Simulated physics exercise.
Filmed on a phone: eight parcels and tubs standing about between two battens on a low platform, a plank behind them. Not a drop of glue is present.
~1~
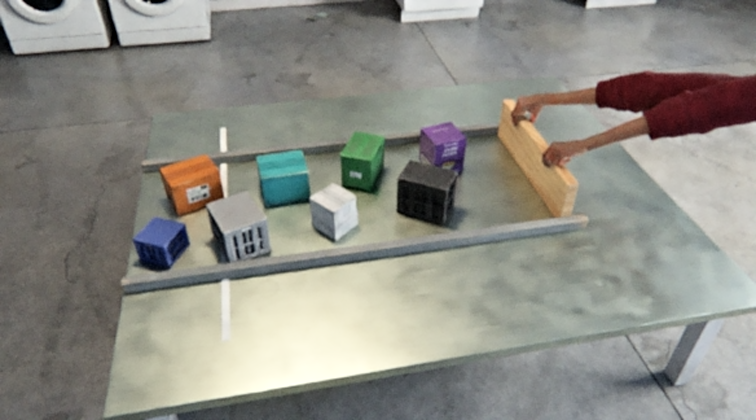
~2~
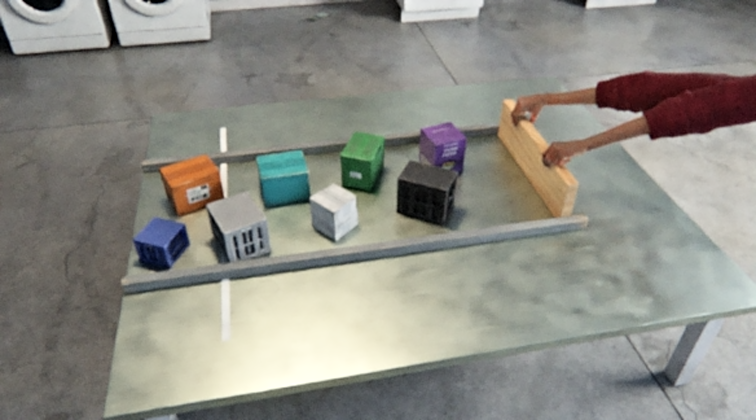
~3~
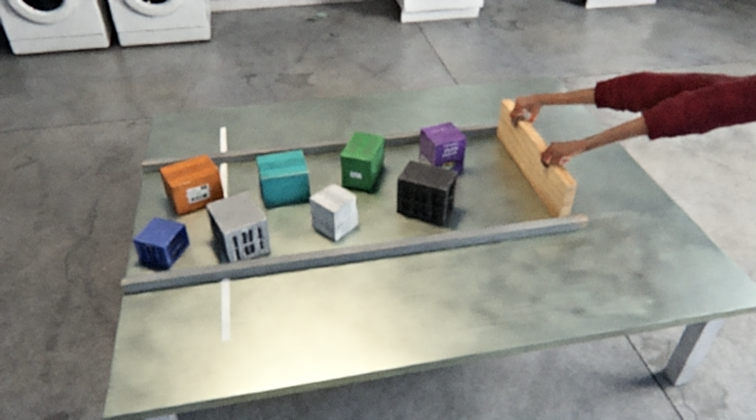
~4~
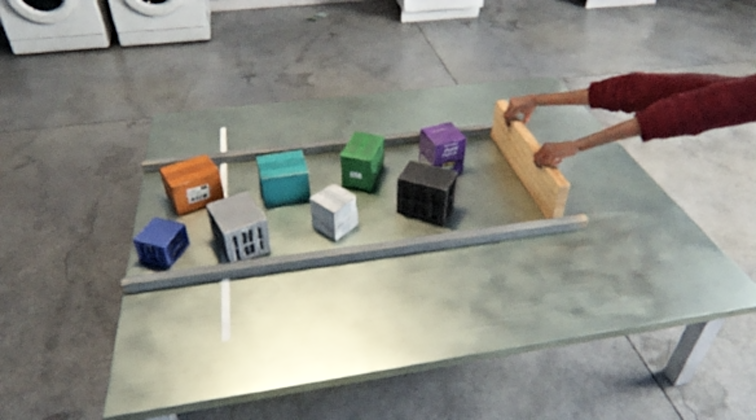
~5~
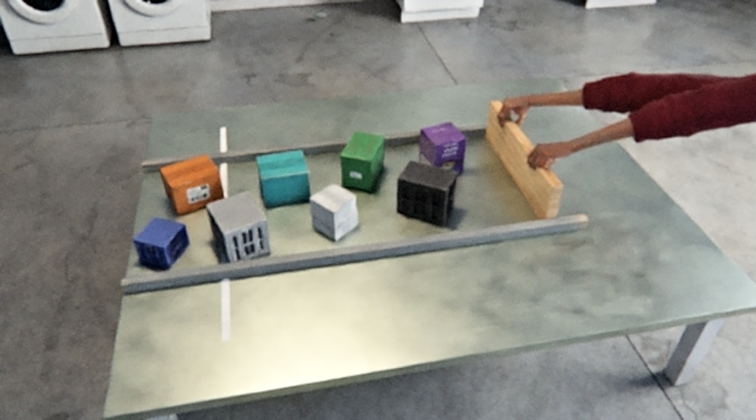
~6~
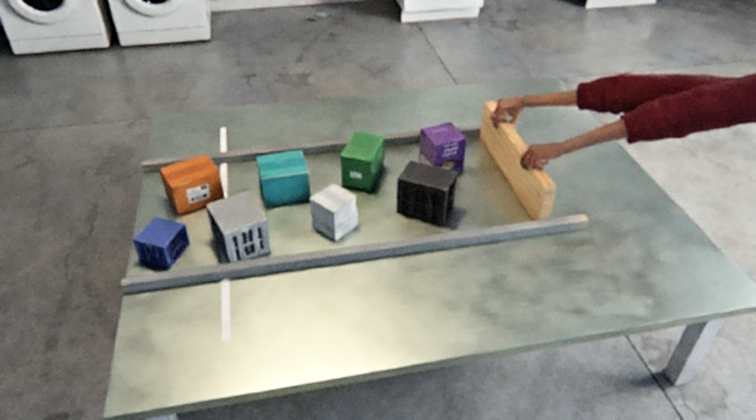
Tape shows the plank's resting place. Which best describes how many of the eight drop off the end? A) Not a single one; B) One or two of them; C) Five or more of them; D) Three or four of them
Three or four of them.
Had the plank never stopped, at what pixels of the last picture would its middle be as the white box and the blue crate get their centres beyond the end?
Near (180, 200) in the first case, near (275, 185) in the other.
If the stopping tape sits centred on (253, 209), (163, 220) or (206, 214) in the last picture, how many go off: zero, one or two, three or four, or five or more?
One after the other, the answers are one to two; five or over; either three or four.
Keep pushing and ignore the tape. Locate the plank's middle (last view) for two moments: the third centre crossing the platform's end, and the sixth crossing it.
At (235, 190) for the third, at (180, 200) for the sixth.
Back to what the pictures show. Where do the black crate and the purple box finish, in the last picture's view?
Reading them off: First (193, 212); then (202, 175).
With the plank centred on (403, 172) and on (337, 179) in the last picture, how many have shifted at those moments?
At the first spot 3, then 6.
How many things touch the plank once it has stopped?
The answer is 2.
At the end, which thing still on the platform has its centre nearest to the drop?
Answer: The green tote.
Soon after, none off yet; blue crate at rest near (162, 242); orange parcel at rest near (193, 184); grey crate at rest near (239, 228).
By the end, the number that fall off is three or four; fallen, turquoise parcel, grey crate, orange parcel and blue crate.
